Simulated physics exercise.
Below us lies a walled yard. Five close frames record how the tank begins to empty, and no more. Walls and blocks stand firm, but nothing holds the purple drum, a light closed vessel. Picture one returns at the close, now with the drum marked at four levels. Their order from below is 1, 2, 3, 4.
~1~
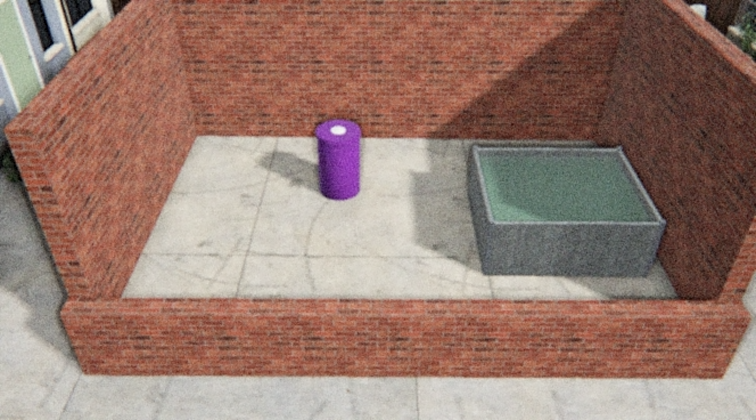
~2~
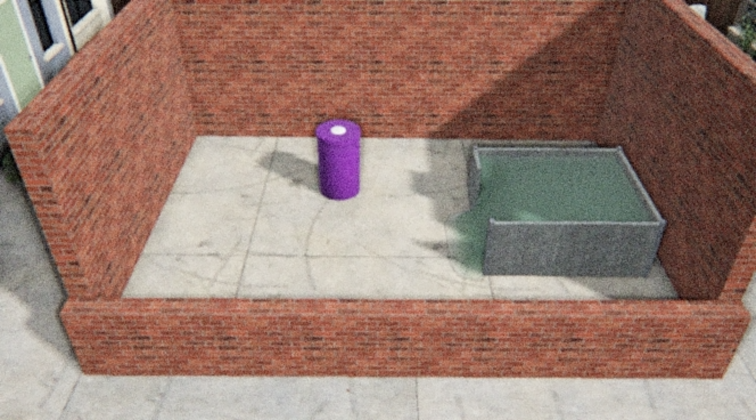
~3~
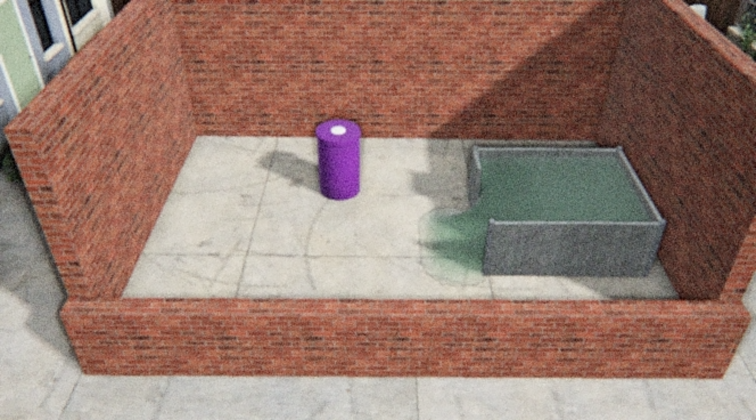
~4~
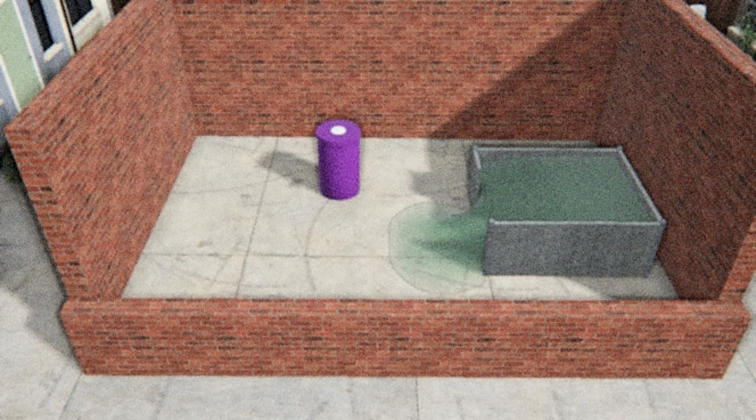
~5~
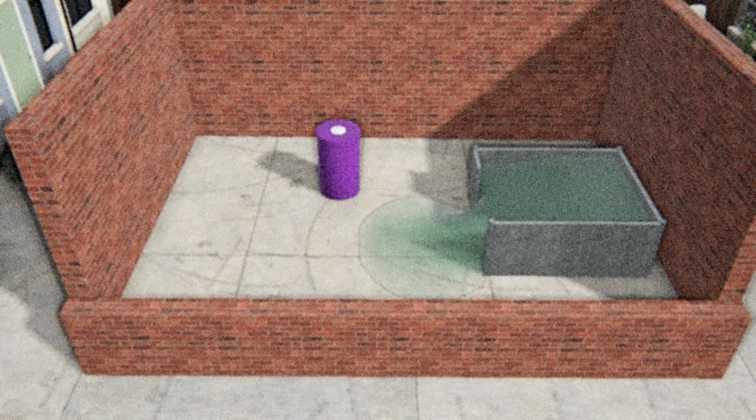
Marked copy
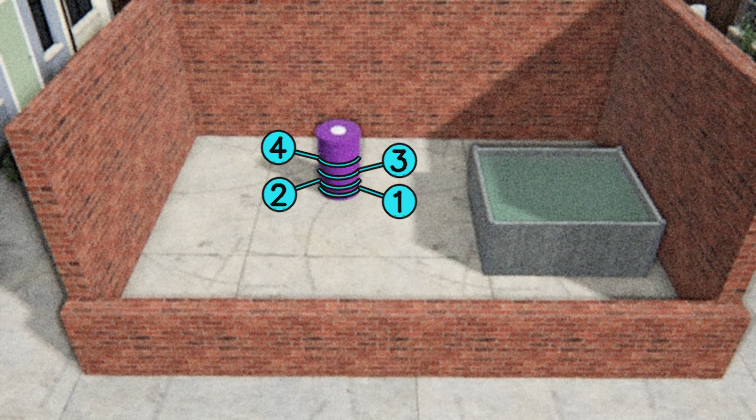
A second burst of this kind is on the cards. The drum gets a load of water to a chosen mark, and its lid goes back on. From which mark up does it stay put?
2 is the one.
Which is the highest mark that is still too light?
It is 1.
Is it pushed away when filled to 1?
Yes, that goes wrong.
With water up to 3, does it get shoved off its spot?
No, not at all.
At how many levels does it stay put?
Three of the four.
On the marked copy, 1 at (339, 195); 2 at (338, 188); 3 at (338, 177); 4 at (337, 165); from the bottom up 1, 2, 3, 4.
Choosing 1, it is pushed about twice its own width away.
Choosing 2, it does not move.
Choosing 3, it does not move.
Choosing 4, it does not move.
